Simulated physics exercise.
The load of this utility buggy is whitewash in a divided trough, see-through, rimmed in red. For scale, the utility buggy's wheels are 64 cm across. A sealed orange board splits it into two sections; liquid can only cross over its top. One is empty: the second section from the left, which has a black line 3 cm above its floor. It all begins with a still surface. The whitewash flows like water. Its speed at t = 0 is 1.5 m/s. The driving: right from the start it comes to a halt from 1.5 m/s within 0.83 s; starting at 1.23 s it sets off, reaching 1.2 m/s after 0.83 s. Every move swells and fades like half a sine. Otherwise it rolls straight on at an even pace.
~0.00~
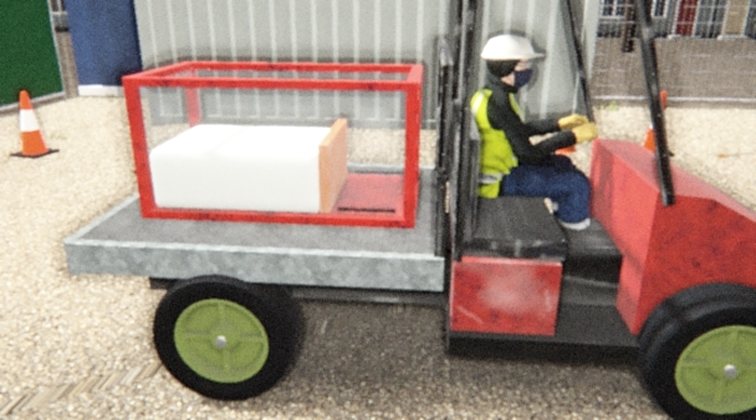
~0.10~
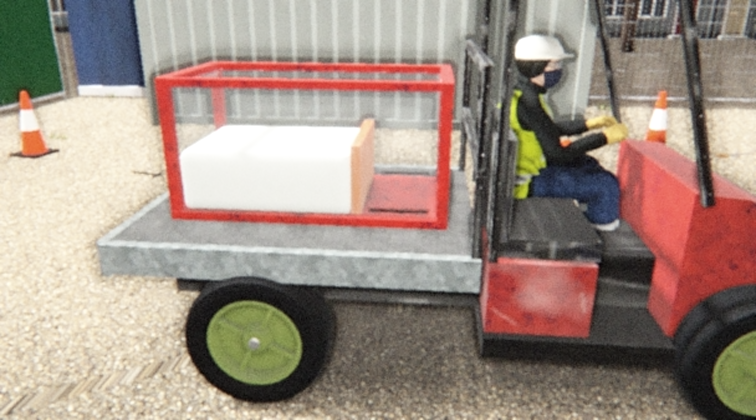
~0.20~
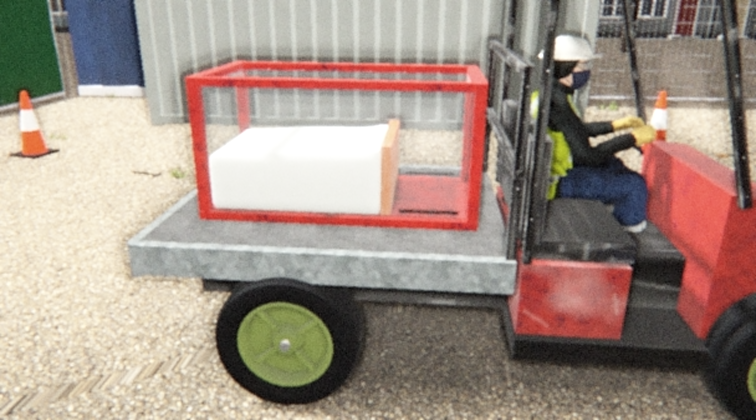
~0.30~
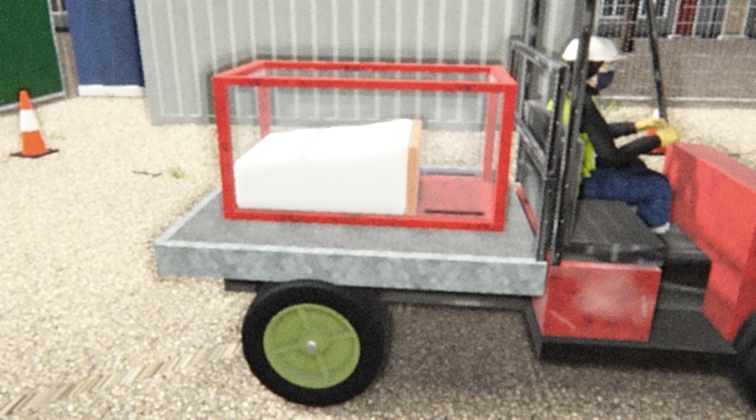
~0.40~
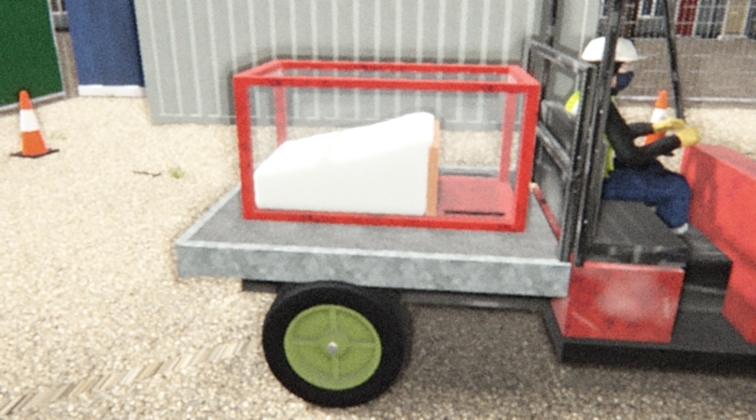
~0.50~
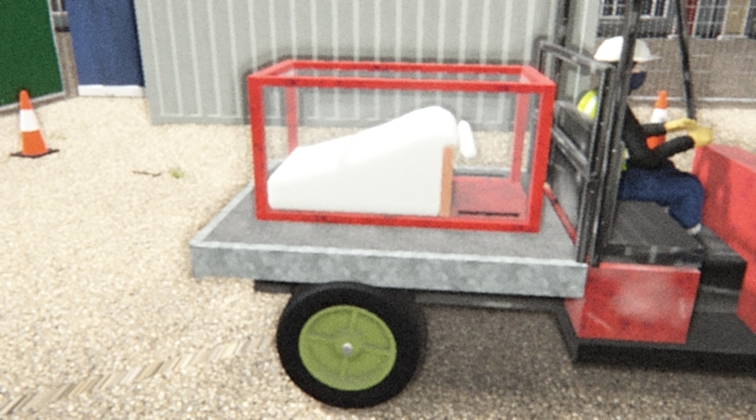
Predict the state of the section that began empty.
At rest it is above the black line.
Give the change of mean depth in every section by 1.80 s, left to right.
In cm: 3 down, 6 up.
After 1.10 s the mean depths from the left are 25, 6 cm.
After 1.80 s the mean depths from the left are 25, 6 cm.
After 2.60 s the mean depths from the left are 25, 6 cm.
After 5.05 s the mean depths from the left are 25, 6 cm.
